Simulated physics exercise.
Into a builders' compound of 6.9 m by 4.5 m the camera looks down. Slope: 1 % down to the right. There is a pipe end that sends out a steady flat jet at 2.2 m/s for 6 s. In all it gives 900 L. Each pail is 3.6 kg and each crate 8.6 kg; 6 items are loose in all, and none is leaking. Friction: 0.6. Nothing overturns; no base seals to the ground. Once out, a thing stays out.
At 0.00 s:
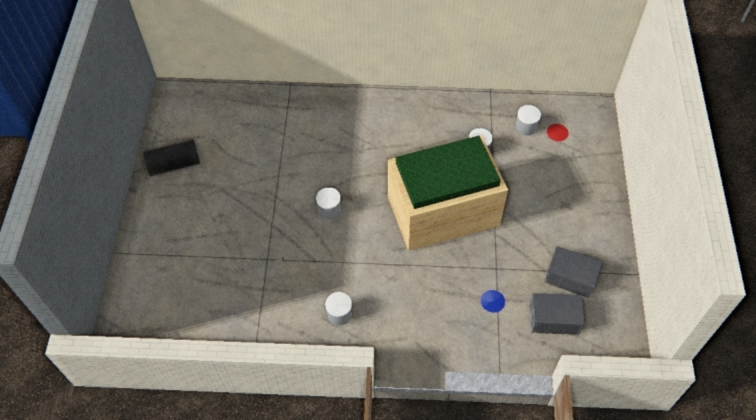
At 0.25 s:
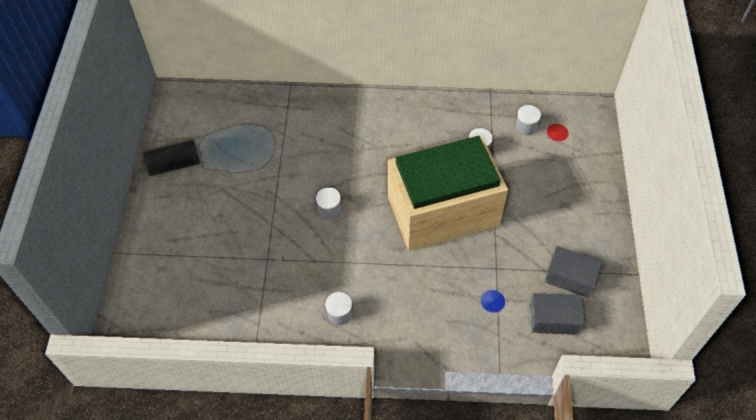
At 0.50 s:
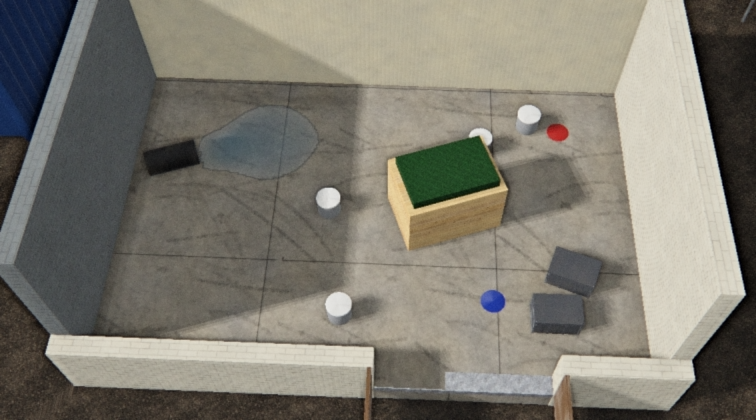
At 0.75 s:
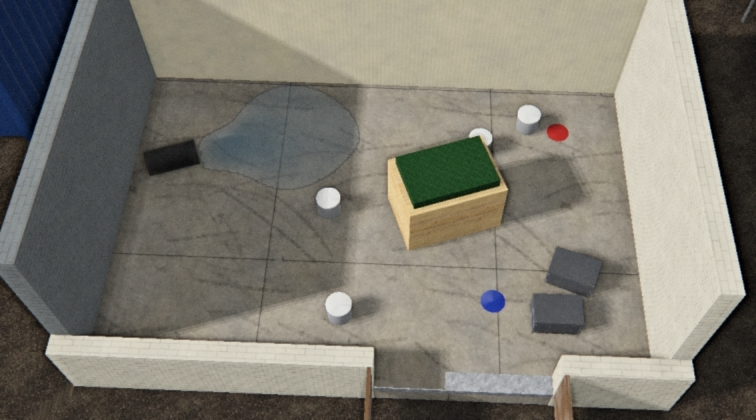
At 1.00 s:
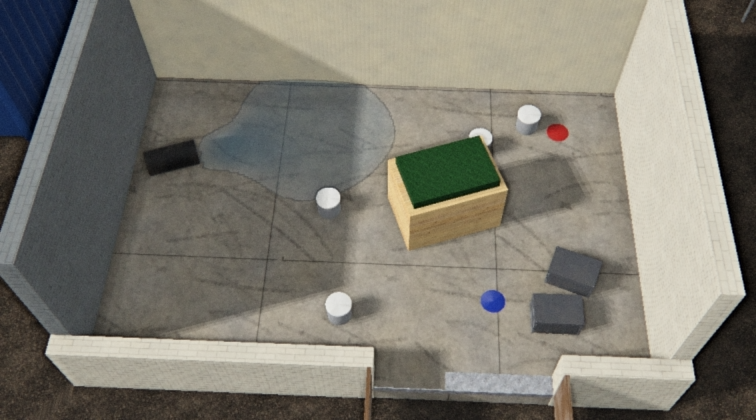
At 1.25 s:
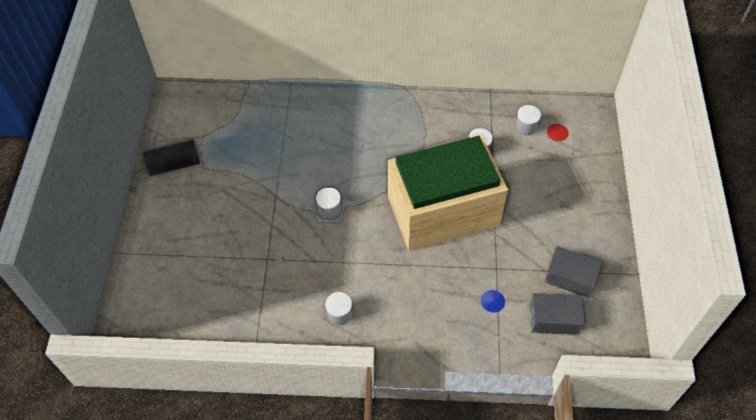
A walled compound with a grey stone floor and a gap in its front wall is seen from high above by a still camera. A wooden box with a green top stands right of centre among four white-topped pails, two dark grey blocks at lower right, a red patch, a blue patch and a black pipe at left. Clear bluish water spreads rightward from the pipe, widening to the back wall, the box and the middle pail, while nothing else moves.
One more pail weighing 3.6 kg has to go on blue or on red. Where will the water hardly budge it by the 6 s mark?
The blue patch.
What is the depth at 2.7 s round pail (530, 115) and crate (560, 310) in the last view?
Roughly 4 and 0 cm.
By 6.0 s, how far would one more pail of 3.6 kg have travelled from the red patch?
Around 140 centimetres from the patch.
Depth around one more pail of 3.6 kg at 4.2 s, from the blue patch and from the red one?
I'd say close to 0 cm, and close to 5 cm for the other.
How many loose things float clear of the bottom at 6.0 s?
Count: 2.
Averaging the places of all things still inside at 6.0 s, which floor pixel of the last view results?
It sits at about (499, 276).
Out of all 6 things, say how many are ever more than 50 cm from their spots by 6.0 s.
The tally stands at 2.
After 1.8 s on blue it would be 0 cm off in 0 cm of water; on red it would be 0 cm off in 0 cm of water.
After 2.7 s on blue it would be 0 cm off in 0 cm of water; on red it would be 0 cm off in 0 cm of water.
After 4.2 s on blue it would be 0 cm off in 0 cm of water; on red it would be 42 cm off in 5 cm of water.
After 6.0 s on blue it would be 0 cm off in 0 cm of water; on red it would be 137 cm off in 11 cm of water.
